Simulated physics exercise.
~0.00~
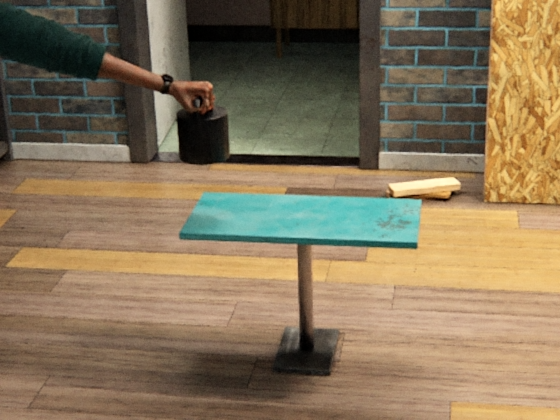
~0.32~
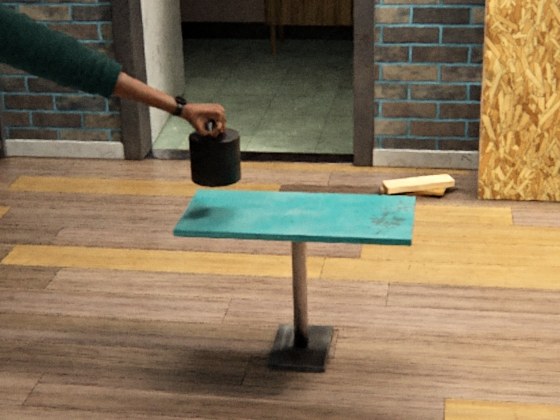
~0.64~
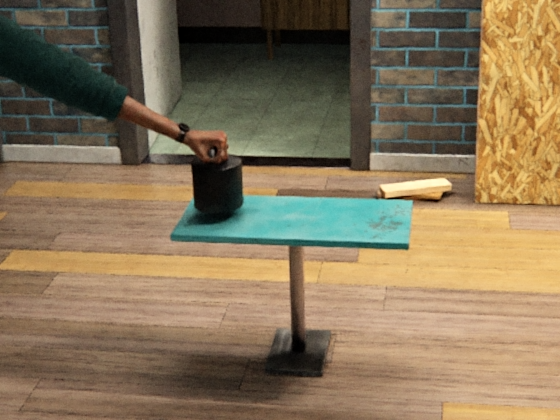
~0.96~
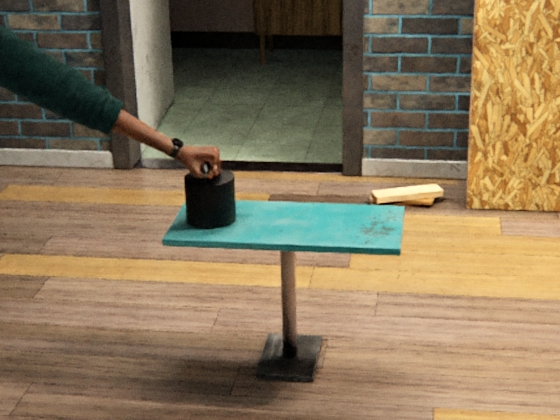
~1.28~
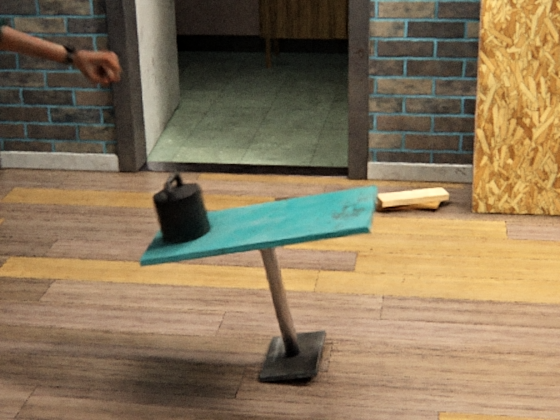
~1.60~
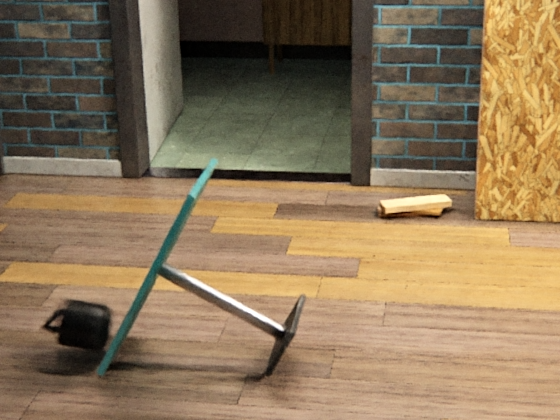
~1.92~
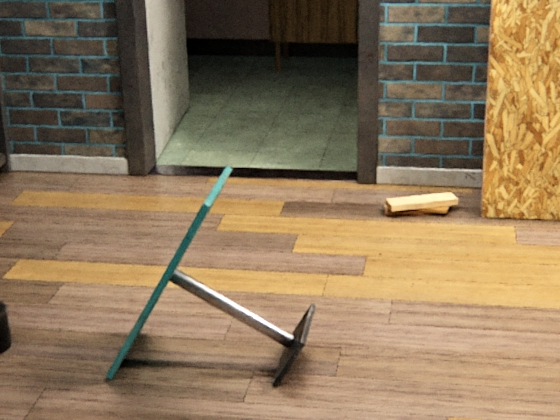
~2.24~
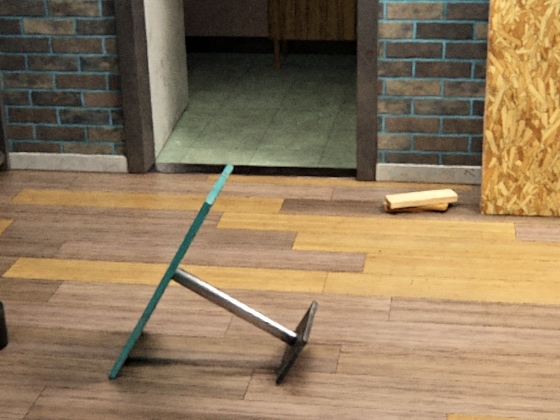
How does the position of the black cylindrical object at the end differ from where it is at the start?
At the start the black object is held in the air by a hand, near the left end of the turquoise table. At the end it is down on the floor at the far left edge of the view, only partly visible.
